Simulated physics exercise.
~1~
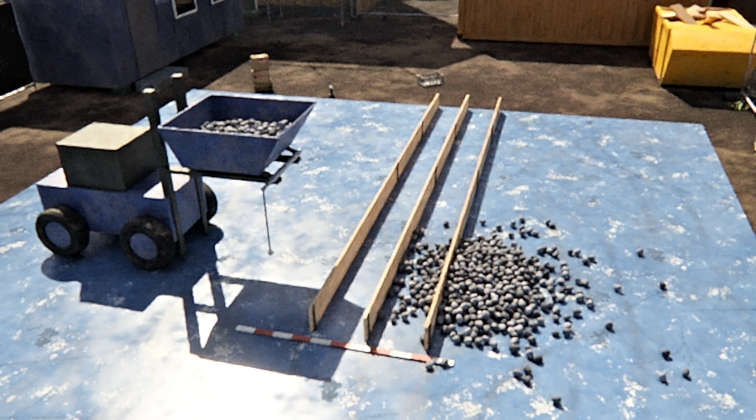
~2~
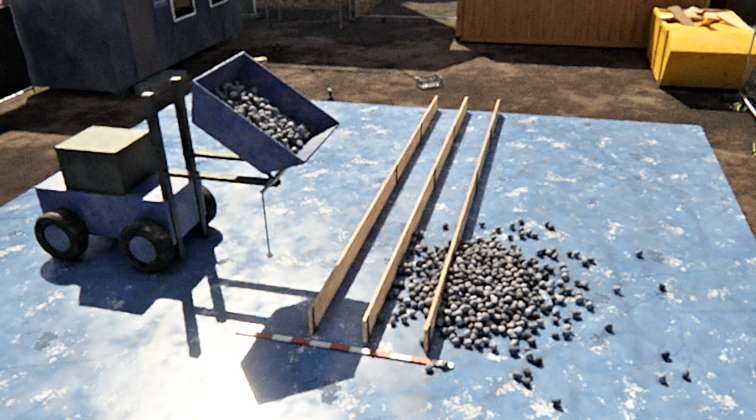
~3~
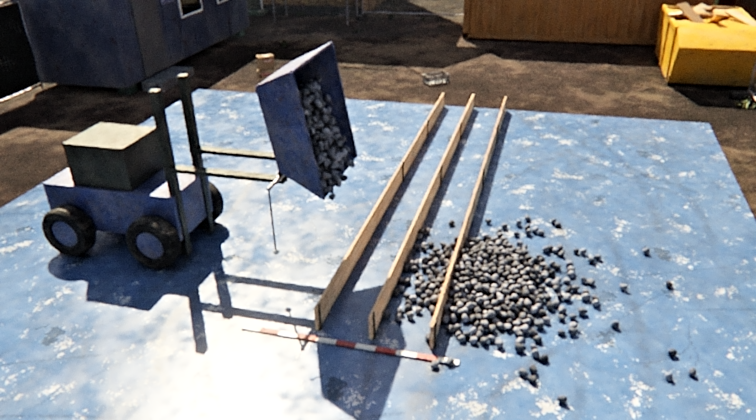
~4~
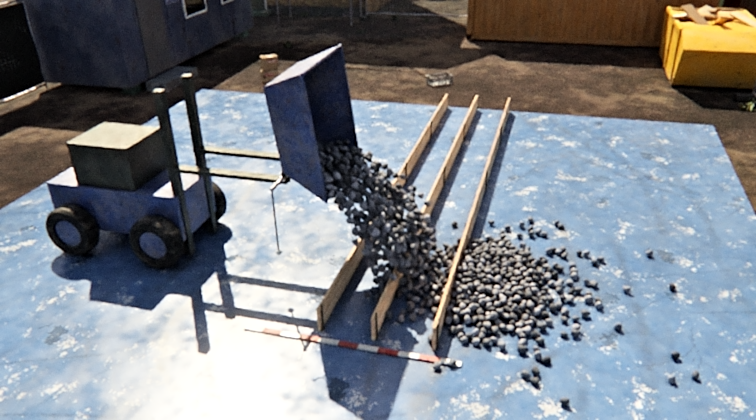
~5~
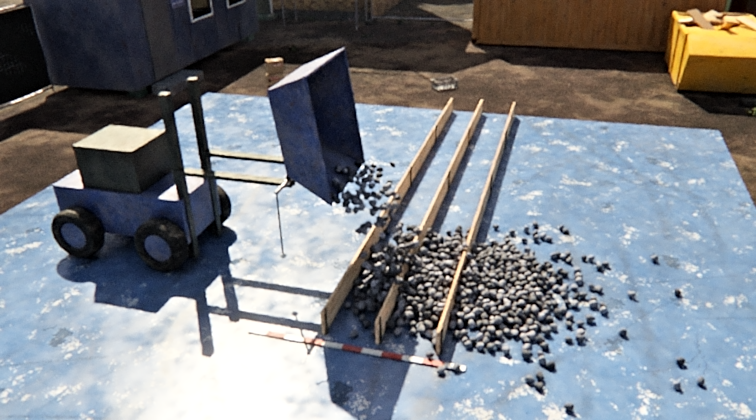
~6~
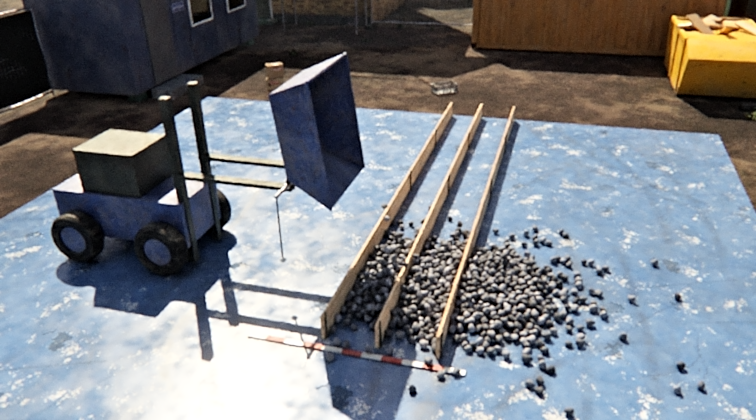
On a blue-painted yard, a forklift tipping its raised skip and pouring dark stones between wooden boards, leaving the skip empty.
